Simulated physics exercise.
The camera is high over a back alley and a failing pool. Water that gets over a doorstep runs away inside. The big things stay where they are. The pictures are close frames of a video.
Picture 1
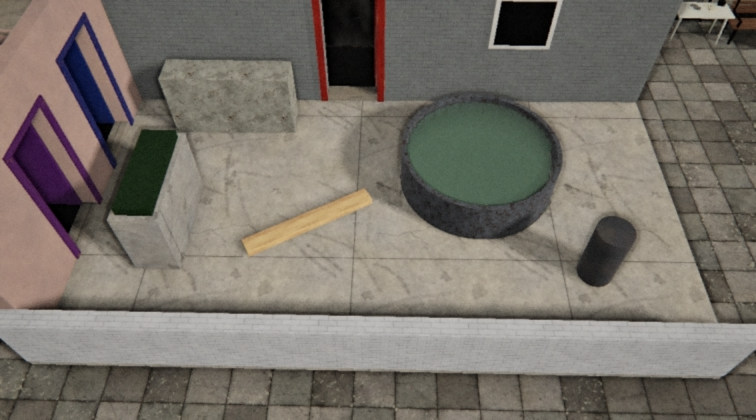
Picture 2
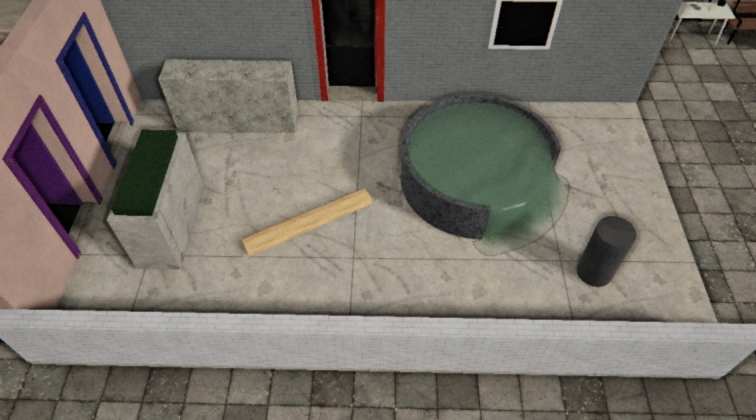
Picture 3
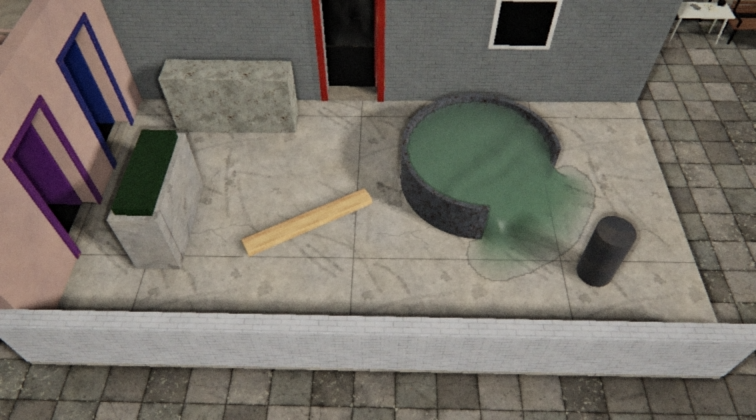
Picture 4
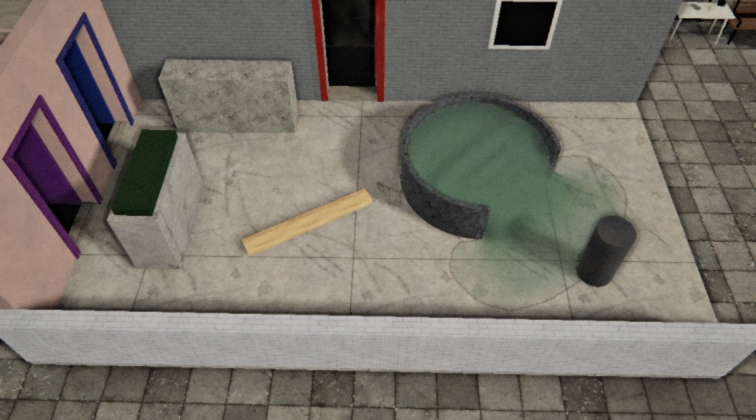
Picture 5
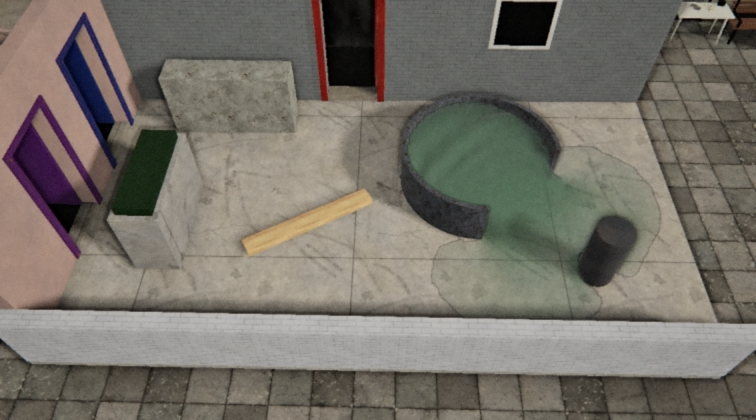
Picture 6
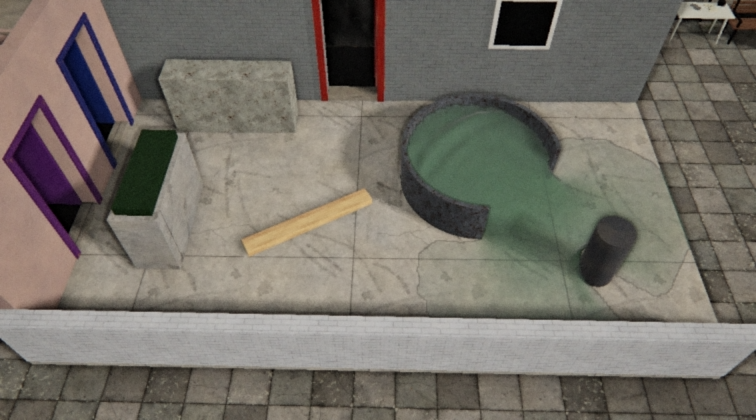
A round dark stone pool of green water stands right of centre in a paved back alley, seen from high above by a still camera. A grey wall with a red-framed doorway rises behind, purple and blue doorways stand left, and a planter, stone block, wooden beam and dark cylinder sit around. The pool's front right side opens, and green water pours out, spreading across the paving around the cylinder.
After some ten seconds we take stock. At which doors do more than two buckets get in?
In the end: The red door stays under that; the purple door stays under that; the blue door stays under that.
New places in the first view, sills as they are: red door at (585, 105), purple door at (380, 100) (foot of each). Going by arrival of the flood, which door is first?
First comes the blue-painted one.
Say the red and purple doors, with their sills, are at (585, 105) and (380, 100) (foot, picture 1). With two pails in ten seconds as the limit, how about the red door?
One by one: Red door is under.
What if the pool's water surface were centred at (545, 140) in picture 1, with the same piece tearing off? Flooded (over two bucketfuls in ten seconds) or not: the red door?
Red door lets less in.
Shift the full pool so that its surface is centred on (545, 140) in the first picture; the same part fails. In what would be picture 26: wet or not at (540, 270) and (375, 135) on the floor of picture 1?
In turn: Wet, not flooded.
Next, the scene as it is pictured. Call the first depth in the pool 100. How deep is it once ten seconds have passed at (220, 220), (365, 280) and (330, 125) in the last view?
In turn 2, 2 and 0 in a hundred.
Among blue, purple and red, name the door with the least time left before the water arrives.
First comes the door marked purple.
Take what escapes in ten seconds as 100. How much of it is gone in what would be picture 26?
About 60 per cent.
A moment on, water covers 25 % of the floor; the red door not reached, the purple door not reached, the blue door not reached.
Next, water covers 25 % of the floor; the red door not reached, the purple door not reached, the blue door not reached.
Then, water covers 40 % of the floor; the red door not reached, the purple door not reached, the blue door not reached.
Later, water covers 50 % of the floor; the red door not reached, the purple door wet at the sill, nothing in, the blue door not reached.
In the end, water covers 60 % of the floor; the red door wet at the sill, nothing in, the purple door wet at the sill, nothing in, the blue door wet at the sill, nothing in.
